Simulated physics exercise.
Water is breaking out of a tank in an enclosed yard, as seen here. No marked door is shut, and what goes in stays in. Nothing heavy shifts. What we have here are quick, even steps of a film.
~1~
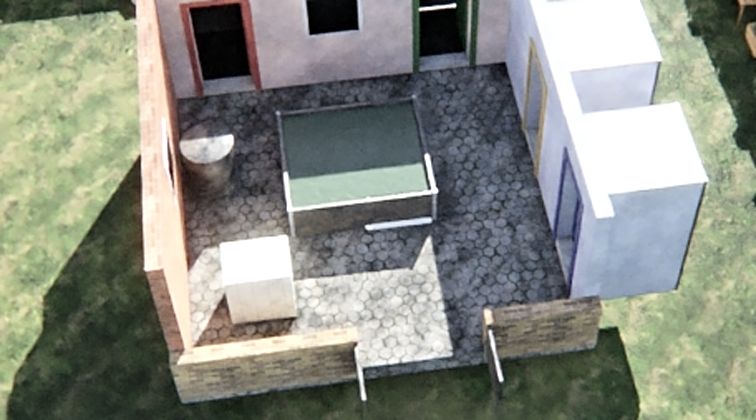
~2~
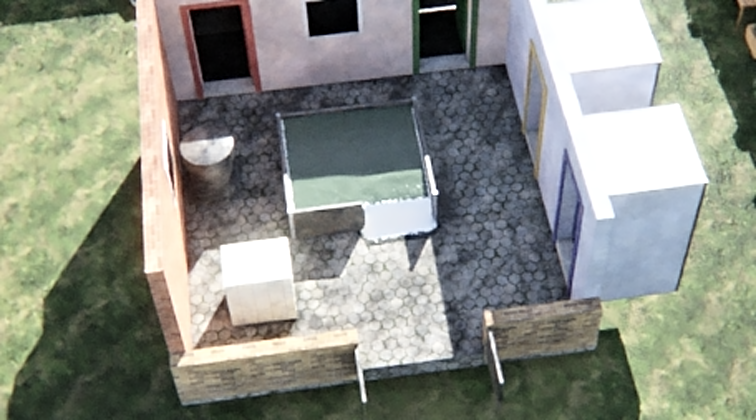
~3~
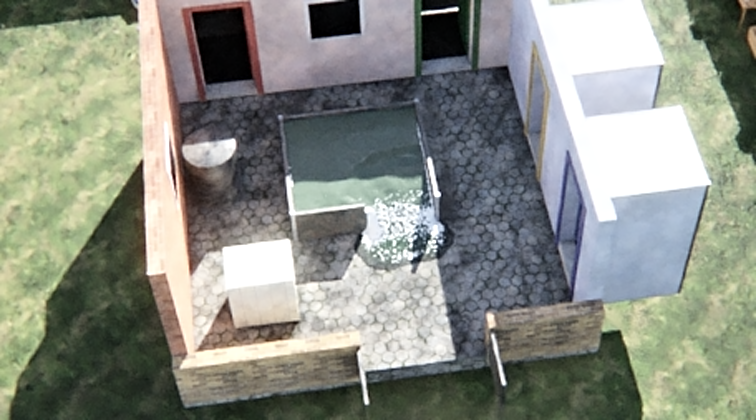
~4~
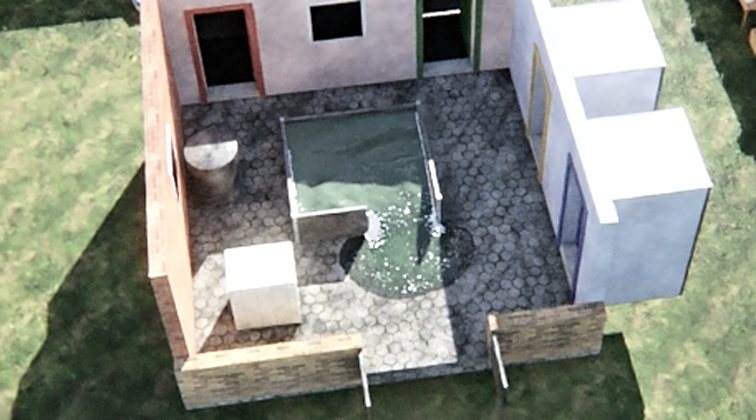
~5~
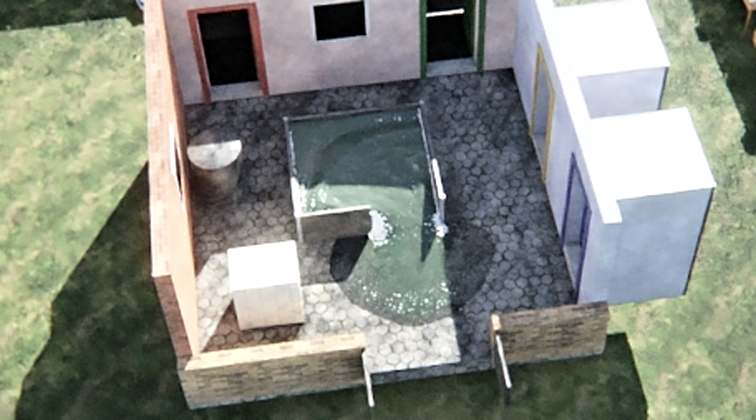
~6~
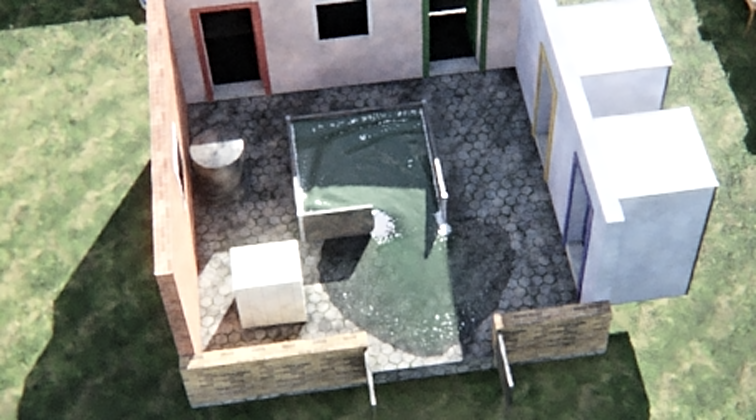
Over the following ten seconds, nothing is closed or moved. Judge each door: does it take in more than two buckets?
Result: The red door sees no more than two buckets come in. The blue door sees no more than two buckets come in. The green door sees no more than two buckets come in. The yellow door sees no more than two buckets come in.
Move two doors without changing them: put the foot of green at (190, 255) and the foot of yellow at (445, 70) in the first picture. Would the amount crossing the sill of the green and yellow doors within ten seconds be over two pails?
My reading: Green stays within the limit, yellow stays within the limit.
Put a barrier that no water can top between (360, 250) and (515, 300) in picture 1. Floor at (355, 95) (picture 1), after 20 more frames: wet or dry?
I'd say it ends up unwetted.
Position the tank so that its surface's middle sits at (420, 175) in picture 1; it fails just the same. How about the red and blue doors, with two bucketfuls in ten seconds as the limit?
Red stays within it, blue exceeds it.
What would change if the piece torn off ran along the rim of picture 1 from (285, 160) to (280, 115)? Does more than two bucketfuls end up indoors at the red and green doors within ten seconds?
Here the red gets too much, and the green keeps within bounds.
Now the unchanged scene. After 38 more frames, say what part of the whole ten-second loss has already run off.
My guess would be around 75 percent.
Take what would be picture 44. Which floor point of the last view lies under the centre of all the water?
I reckon somewhere around (406, 218).
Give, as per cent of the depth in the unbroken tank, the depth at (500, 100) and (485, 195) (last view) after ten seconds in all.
Roughly 10 and 6 per cent, in turn.
A moment on, water covers 25 % of the floor; the red door not reached, the blue door not reached, the green door not reached, the yellow door not reached.
Next, water covers 30 % of the floor; the red door not reached, the blue door wet at the sill, nothing in, the green door not reached, the yellow door not reached.
Then, water covers 40 % of the floor; the red door not reached, the blue door wet at the sill, nothing in, the green door not reached, the yellow door not reached.
Later, water covers 65 % of the floor; the red door not reached, the blue door wet at the sill, nothing in, the green door wet at the sill, nothing in, the yellow door wet at the sill, nothing in.
In the end, water covers 85 % of the floor; the red door not reached, the blue door wet at the sill, nothing in, the green door wet at the sill, nothing in, the yellow door wet at the sill, nothing in.
